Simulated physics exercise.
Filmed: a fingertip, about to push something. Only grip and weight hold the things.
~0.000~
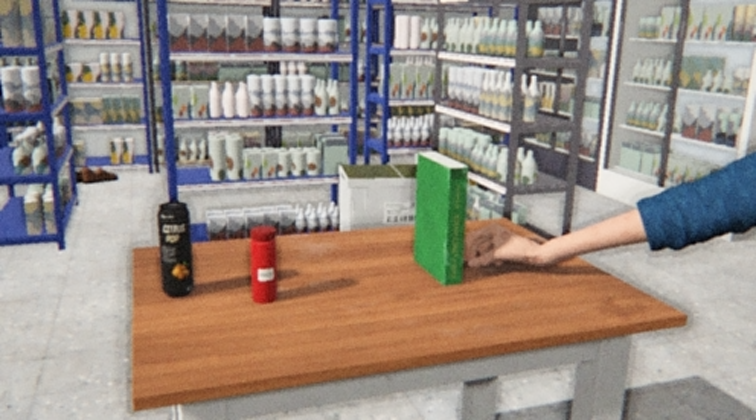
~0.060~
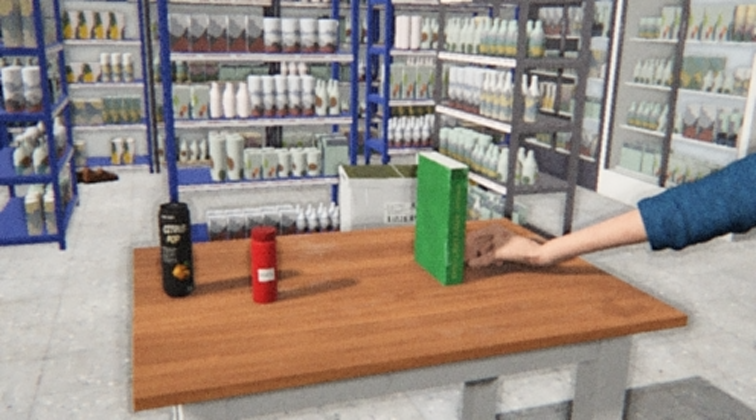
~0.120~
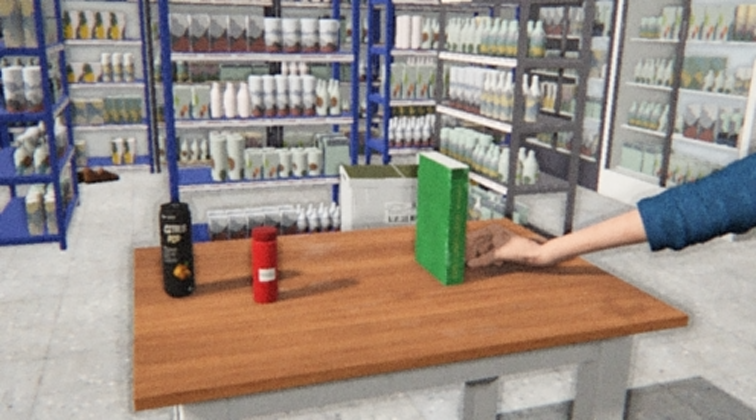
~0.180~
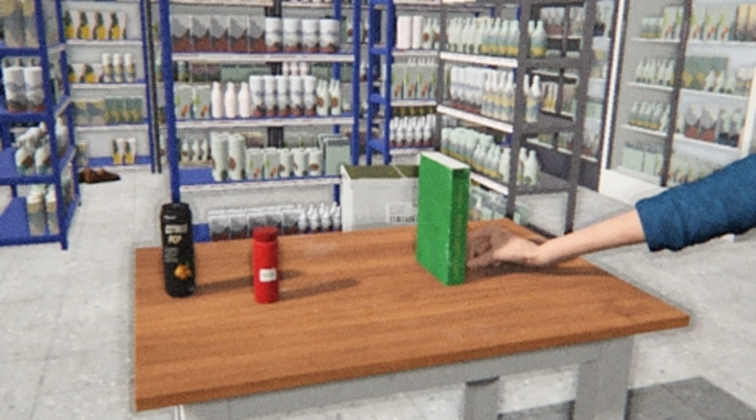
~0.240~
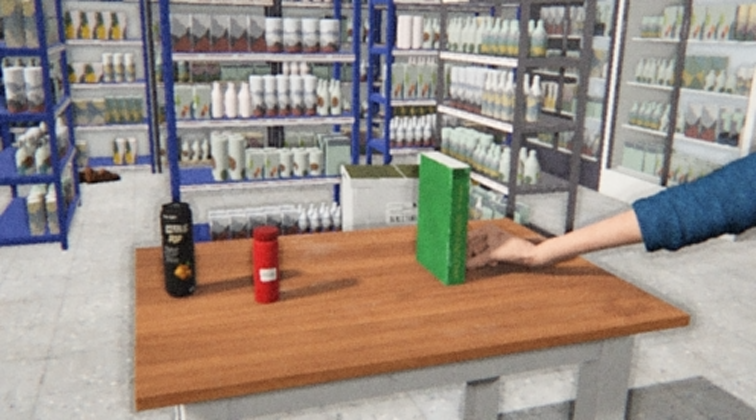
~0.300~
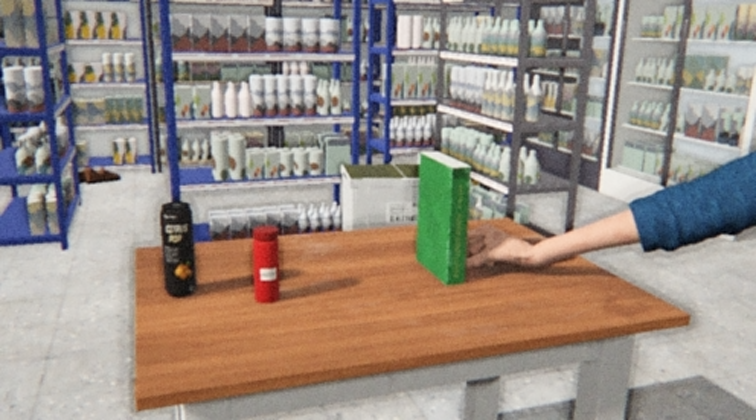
A hand rests still beside a green book on a wooden table with two bottles.
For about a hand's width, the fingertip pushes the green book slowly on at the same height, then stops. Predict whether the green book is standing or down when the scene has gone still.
Standing.
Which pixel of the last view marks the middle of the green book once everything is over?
Near (385, 221).
Around 0.70 s, green book displaced a little near (428, 217).
Around 1.10 s, green book displaced a little near (406, 219).
Around 1.40 s, green book displaced about its own width near (389, 220).
Finally (2.5 s), moved from the start, green book. Final places as the last picture's camera would see them, green book near (385, 221).
